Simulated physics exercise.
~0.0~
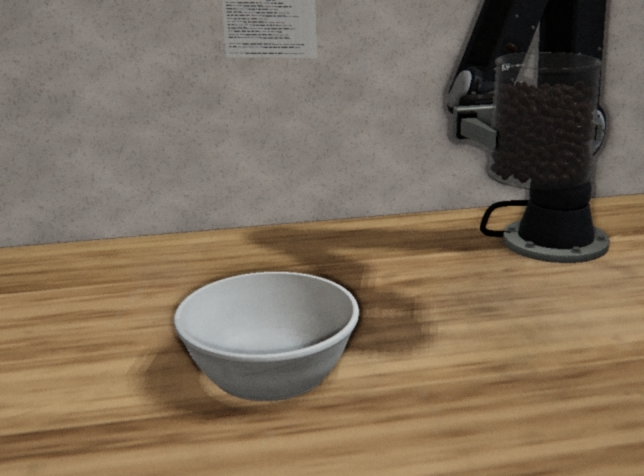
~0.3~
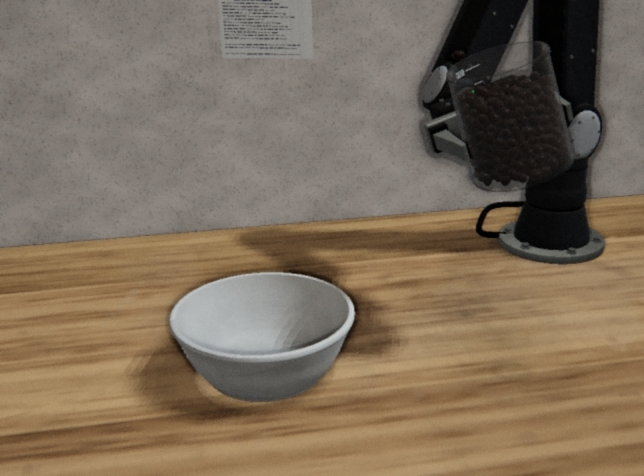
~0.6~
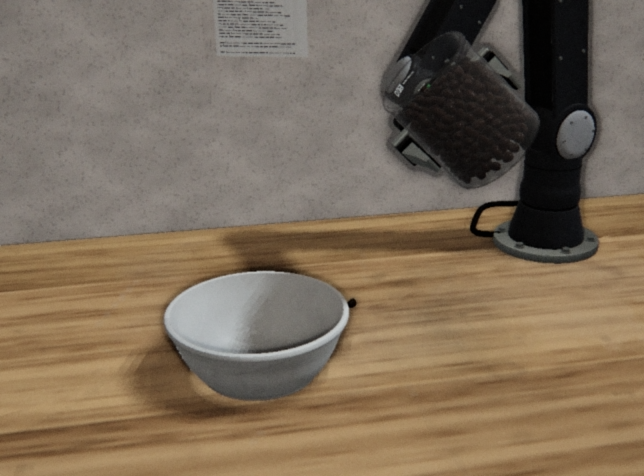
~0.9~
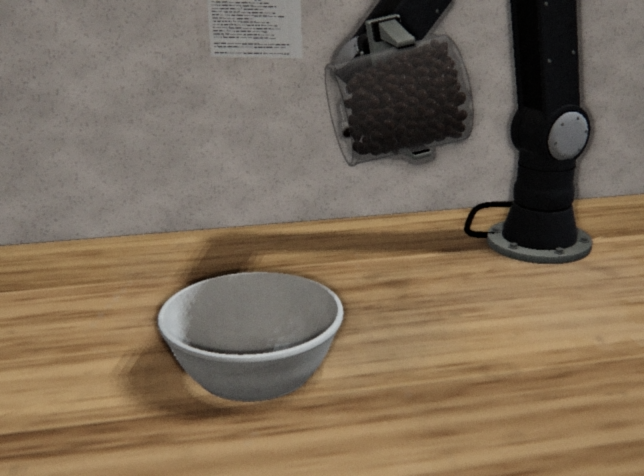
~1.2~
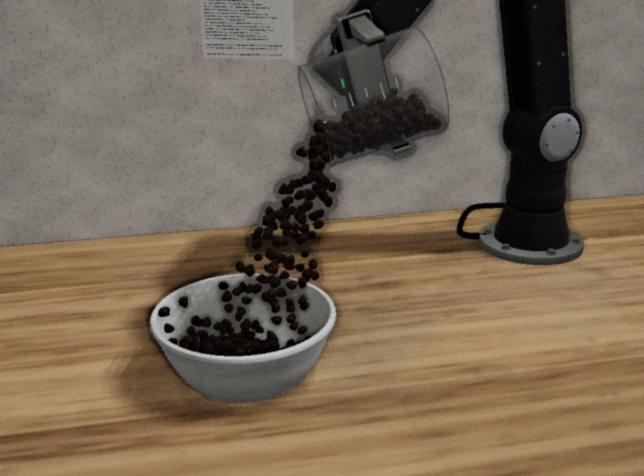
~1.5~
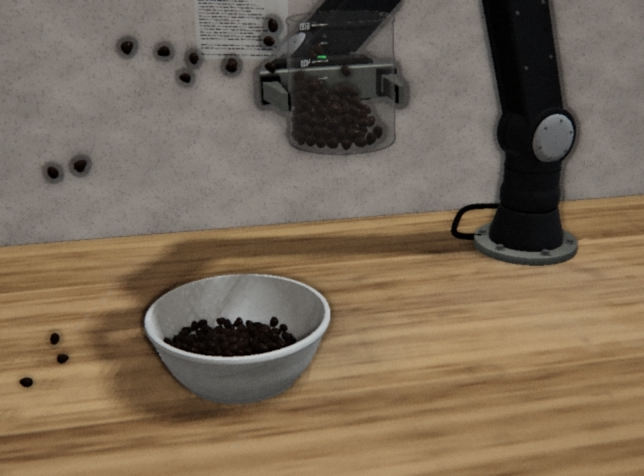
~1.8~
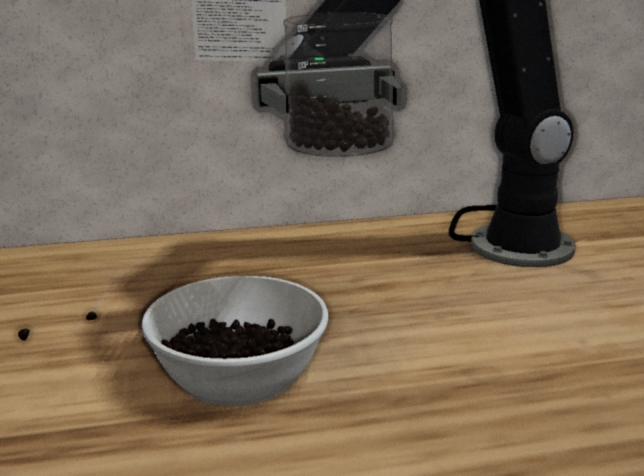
Robot arm tipping a clear tumbler of dark beans into a bowl, spilling a few, then holding it upright still partly filled.
